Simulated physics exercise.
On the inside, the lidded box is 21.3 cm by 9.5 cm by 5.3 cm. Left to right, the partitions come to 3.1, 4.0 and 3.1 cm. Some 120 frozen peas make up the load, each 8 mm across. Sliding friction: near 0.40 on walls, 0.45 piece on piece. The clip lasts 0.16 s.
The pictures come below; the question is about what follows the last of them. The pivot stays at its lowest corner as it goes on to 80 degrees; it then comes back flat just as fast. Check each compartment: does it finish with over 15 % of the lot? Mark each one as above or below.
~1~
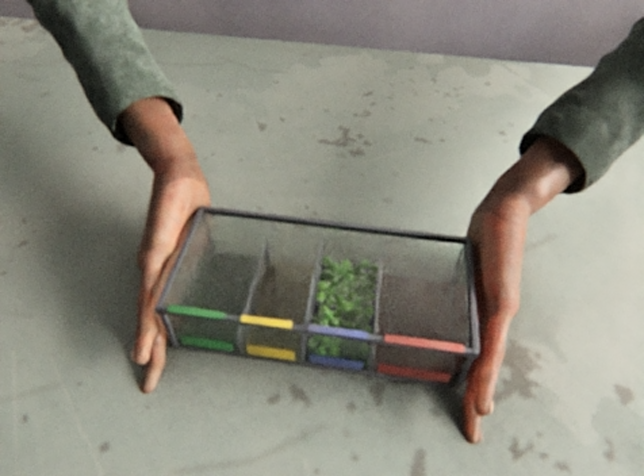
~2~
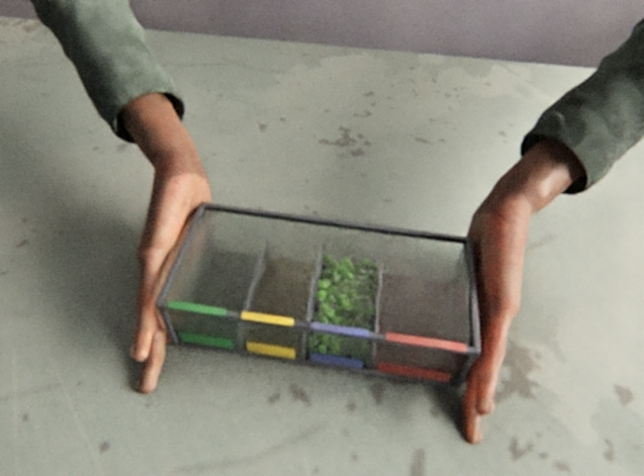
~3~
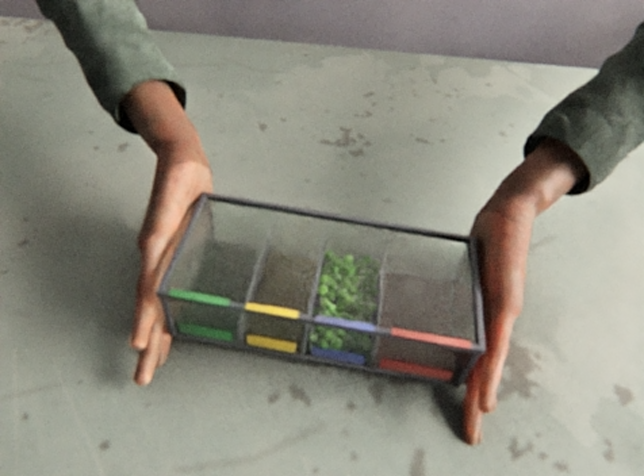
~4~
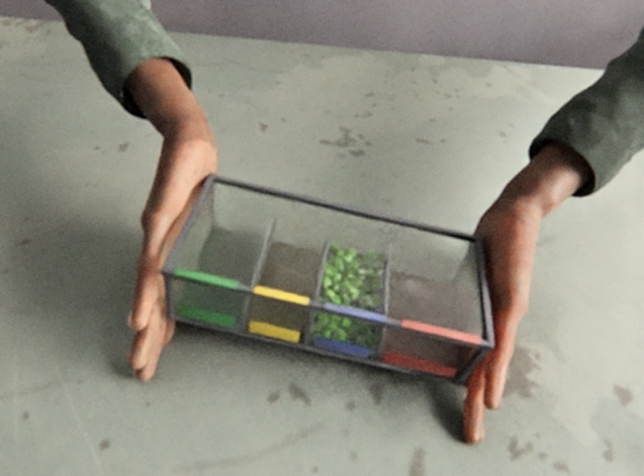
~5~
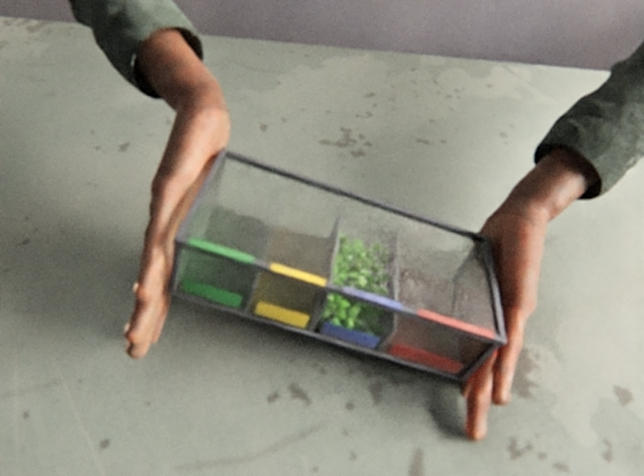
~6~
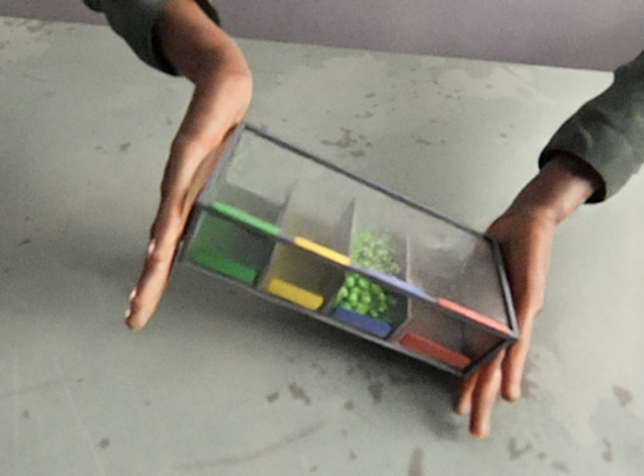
Marked: Red above; blue above; green below; yellow below.
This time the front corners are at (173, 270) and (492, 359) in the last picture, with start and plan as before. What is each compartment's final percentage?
In the end red holds 30 %, blue holds 70 %, green holds 0 % and yellow holds 0 %.
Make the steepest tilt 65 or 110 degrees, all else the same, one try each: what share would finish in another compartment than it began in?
About 20 and about 85 per cent, in that order.
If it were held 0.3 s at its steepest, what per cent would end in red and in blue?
Result - red: 50 %; blue: 50 %.
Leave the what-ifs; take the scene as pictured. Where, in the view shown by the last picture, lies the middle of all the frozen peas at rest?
Near (387, 296).
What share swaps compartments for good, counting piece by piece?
I'd say close to 50 percent.
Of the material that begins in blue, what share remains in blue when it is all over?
Some 50 percent.
Then, 0.32 s after the last picture, tilt 78 degrees; red 20 %, blue 80 %.
Then, 0.54 s after the last picture, tilt 29 degrees; red 50 %, blue 50 %.
Then, 0.87 s after the last picture, tilt 0 degrees; red 50 %, blue 50 %.
In the end, red 50 %, blue 50 %, green 0 %, yellow 0 %.
